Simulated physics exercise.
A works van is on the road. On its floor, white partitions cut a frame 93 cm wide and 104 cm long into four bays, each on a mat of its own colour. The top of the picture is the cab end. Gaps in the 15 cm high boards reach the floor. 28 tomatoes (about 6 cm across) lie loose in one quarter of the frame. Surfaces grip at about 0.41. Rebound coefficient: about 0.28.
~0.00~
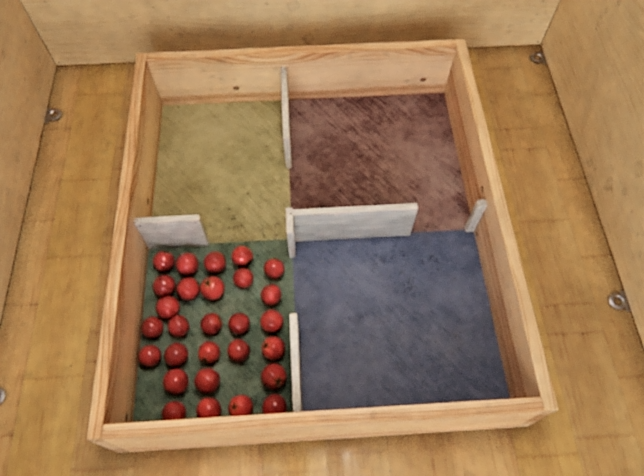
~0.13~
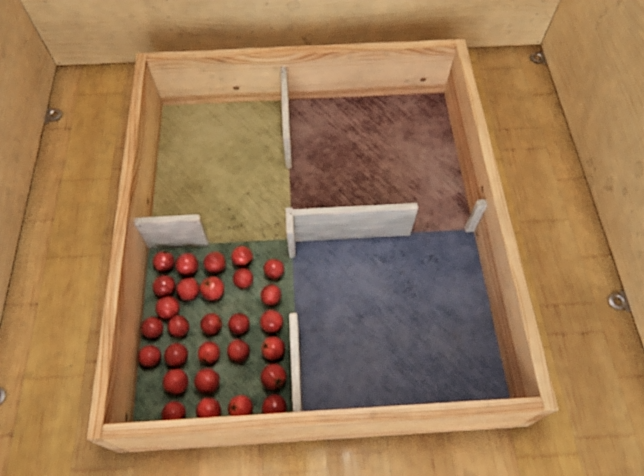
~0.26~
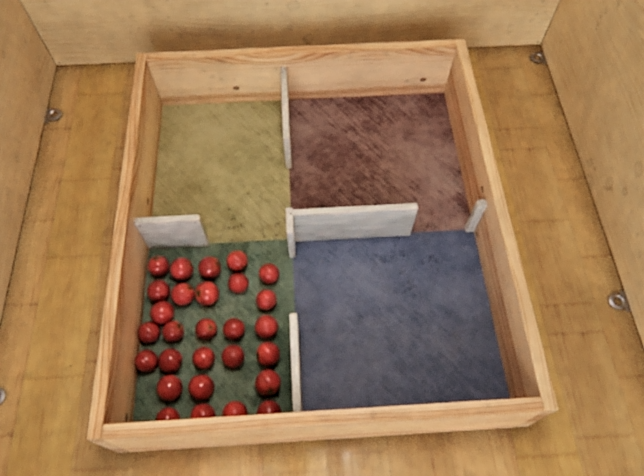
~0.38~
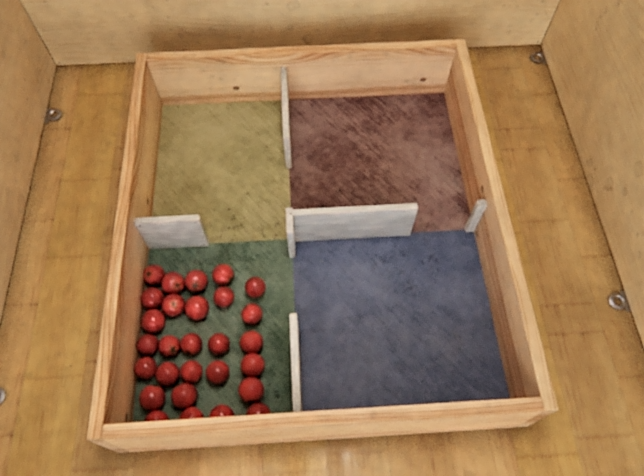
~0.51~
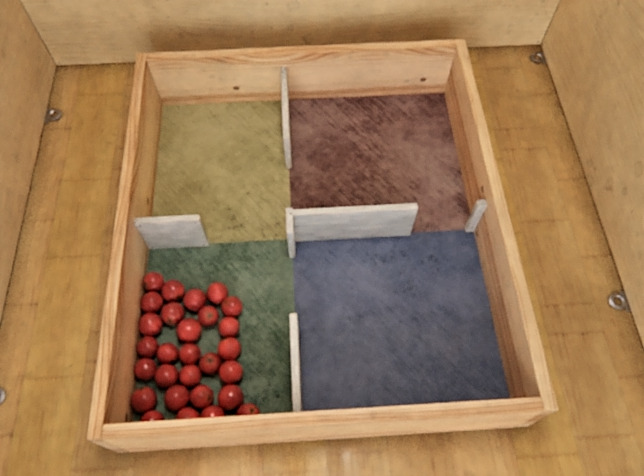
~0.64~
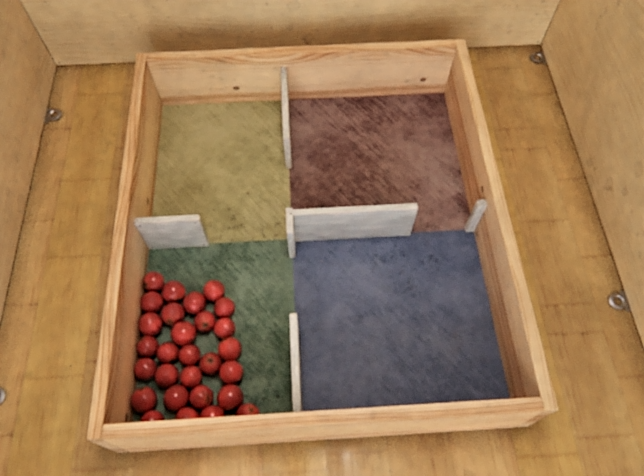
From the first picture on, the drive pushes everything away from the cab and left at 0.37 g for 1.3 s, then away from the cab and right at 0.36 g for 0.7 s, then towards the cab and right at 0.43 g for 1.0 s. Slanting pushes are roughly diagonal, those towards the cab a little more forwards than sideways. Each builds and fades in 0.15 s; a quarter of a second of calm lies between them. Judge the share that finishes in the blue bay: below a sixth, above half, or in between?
In the end between a sixth and a half of them are in the blue bay.
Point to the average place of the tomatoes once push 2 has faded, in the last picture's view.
At about (228, 366).
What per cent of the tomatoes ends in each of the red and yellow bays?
Red 20, yellow 40 per cent.
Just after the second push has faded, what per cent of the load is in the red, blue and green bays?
By then: Red 0, blue 0, green 100 per cent.
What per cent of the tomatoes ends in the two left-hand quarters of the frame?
About 50 per cent.
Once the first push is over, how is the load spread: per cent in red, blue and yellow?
Red 0, blue 0, yellow 0 per cent.
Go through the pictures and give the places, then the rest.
The first frame shows middle of the blue mat (396, 322); middle of the green mat (217, 332); middle of the red mat (375, 159); middle of the yellow mat (221, 167); 28 in the green bay; the tomato farthest behind, in the direction of the first push, is at (274, 269).
In the second frame, 28 in the green bay; the tomato farthest behind, in the direction of the first push, is at (274, 269).
In the third frame, 28 in the green bay; the tomato farthest behind, in the direction of the first push, is at (269, 274).
In the fourth frame, 28 in the green bay; the tomato farthest behind, in the direction of the first push, is at (255, 287).
In the fifth frame, 28 in the green bay; the tomato farthest behind, in the direction of the first push, is at (218, 293).
In the sixth frame, 28 in the green bay; the tomato farthest behind, in the direction of the first push, is at (214, 291).
After push 1 (1.54 s), 28 in the green bay.
After push 2 (2.49 s), 28 in the green bay.
After push 3 (3.74 s), 7 in the red bay, 8 in the blue bay, 3 in the green bay and 10 in the yellow bay.
Final count (at 4.88 s), 7 in the red bay, 8 in the blue bay, 2 in the green bay and 11 in the yellow bay. Asked share, 8 of 28, 29 per cent.
